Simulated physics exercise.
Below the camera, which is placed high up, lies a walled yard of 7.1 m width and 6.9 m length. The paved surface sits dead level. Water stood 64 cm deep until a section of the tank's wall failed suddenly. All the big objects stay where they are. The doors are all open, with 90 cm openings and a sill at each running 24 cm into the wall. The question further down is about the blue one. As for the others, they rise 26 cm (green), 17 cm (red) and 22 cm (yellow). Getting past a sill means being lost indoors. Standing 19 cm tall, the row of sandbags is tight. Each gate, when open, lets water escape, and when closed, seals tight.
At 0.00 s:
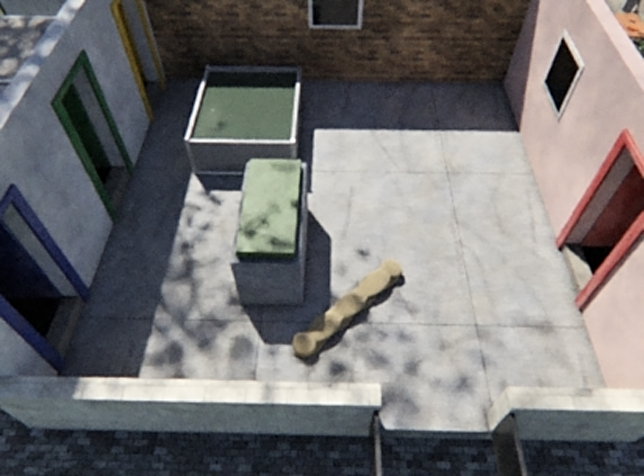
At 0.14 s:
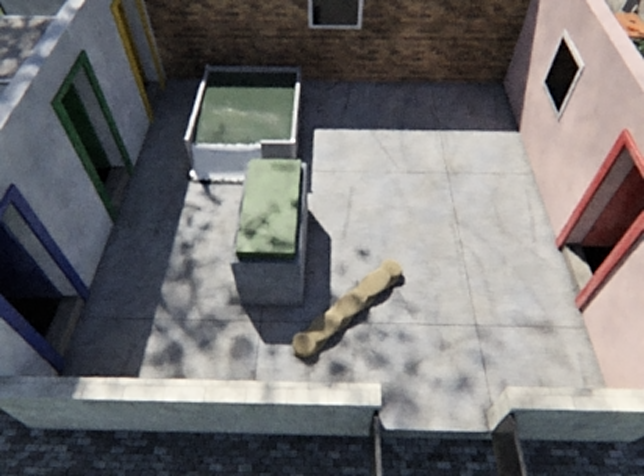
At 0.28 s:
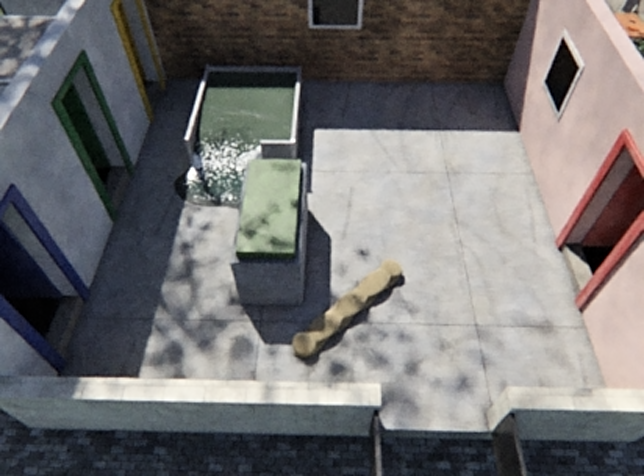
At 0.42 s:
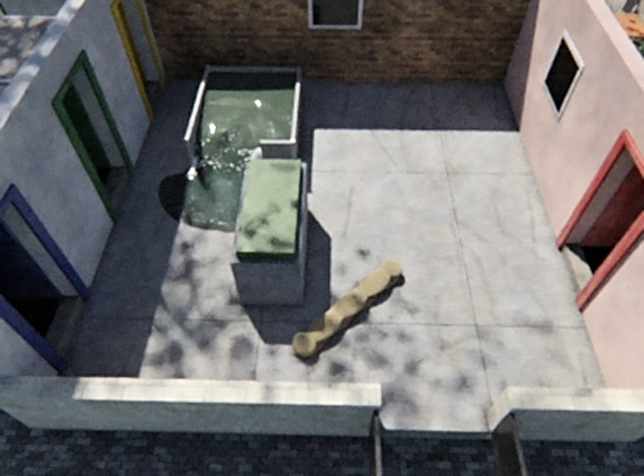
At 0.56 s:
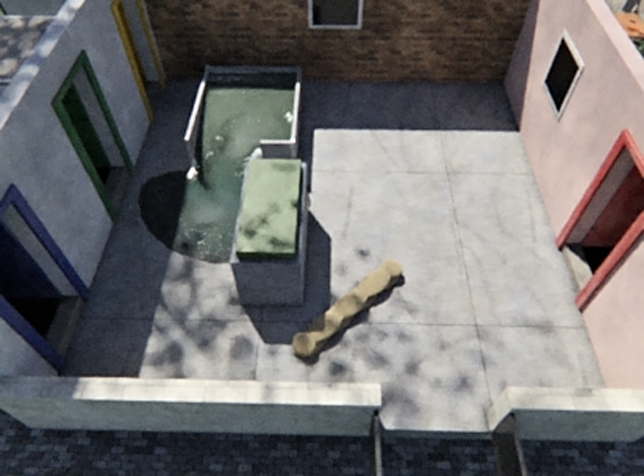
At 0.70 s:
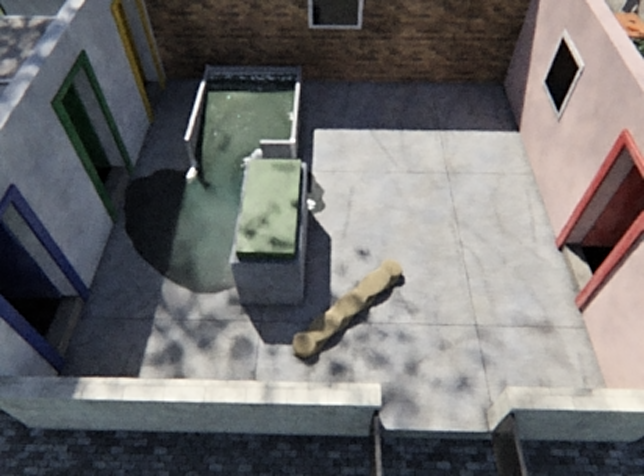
In a walled yard with colored doorways, the front of a water-filled tank opened, and green water poured out, foaming at first, then spread across the paving beside a nearby block.
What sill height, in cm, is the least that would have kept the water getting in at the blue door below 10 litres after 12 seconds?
The least height is about 24 cm.
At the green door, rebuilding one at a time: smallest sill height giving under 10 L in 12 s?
Green door - some 8.5 centimetres.
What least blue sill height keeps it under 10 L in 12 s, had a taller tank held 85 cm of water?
I'd say close to 34 cm.
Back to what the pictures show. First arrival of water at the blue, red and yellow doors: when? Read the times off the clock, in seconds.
Blue = 1.4 s, red = 5.5 s, yellow = 6.5 s.
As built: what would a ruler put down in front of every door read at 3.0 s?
Blue door 23 cm, green door 6 cm, red door 0 cm, yellow door 0 cm.
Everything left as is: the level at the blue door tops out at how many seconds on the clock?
The depth peaks at about 3.4 seconds.
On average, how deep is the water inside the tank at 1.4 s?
Average depth: Approx. 40 cm.
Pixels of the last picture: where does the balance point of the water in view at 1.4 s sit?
Approximately (234, 172).
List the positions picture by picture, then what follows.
In the first frame, the tank at (248, 105) is whole and still, 64 cm deep; the blue door at (41, 292) is dry.
In the second frame, the front is at (202, 181), 0.3 m from the gap at (229, 163); 0.2 m2 of floor is wet, 64 cm left at the back.
In the third frame, the gap is at (229, 163), the front 0.8 m out at a hidden place; the back of the tank holds 64 cm.
In the fourth frame, the front is at (221, 227), 1.3 m from the gap at (229, 164); 1.9 m2 of floor is wet, 64 cm left at the back.
In the fifth frame, water pours out at (229, 164) and has run 1.9 m, to (207, 257); about 7 cm deep outside, 61 cm at the back.
In the sixth frame, the front is at (197, 287), 2.4 m from the gap at (229, 164); 4.2 m2 of floor is wet, 54 cm left at the back; 1.5 m in a straight line remain to the blue door at (41, 292).
After 1.4 s water covers 25 % of the floor, deepest (32 cm) near (213, 179); 3 cm at the blue door, 0 litres in over its 18 cm sill.
After 3.0 s water covers 30 % of the floor, deepest (36 cm) near (99, 337); 23 cm at the blue door, 3 litres in over its 18 cm sill.
After 12.0 s water covers 95 % of the floor, deepest (10 cm) near (151, 124); 8 cm at the blue door, 32 litres in over its 18 cm sill.
At the blue door as built, the water arrived by 1.4 s and peaked near 27 cm at 3.4 s.
With a sill of 21.5 cm, 17 litres would have come in within the 12 s; with 29.5 cm, 2 litres. So under 10 litres takes about 24 cm.
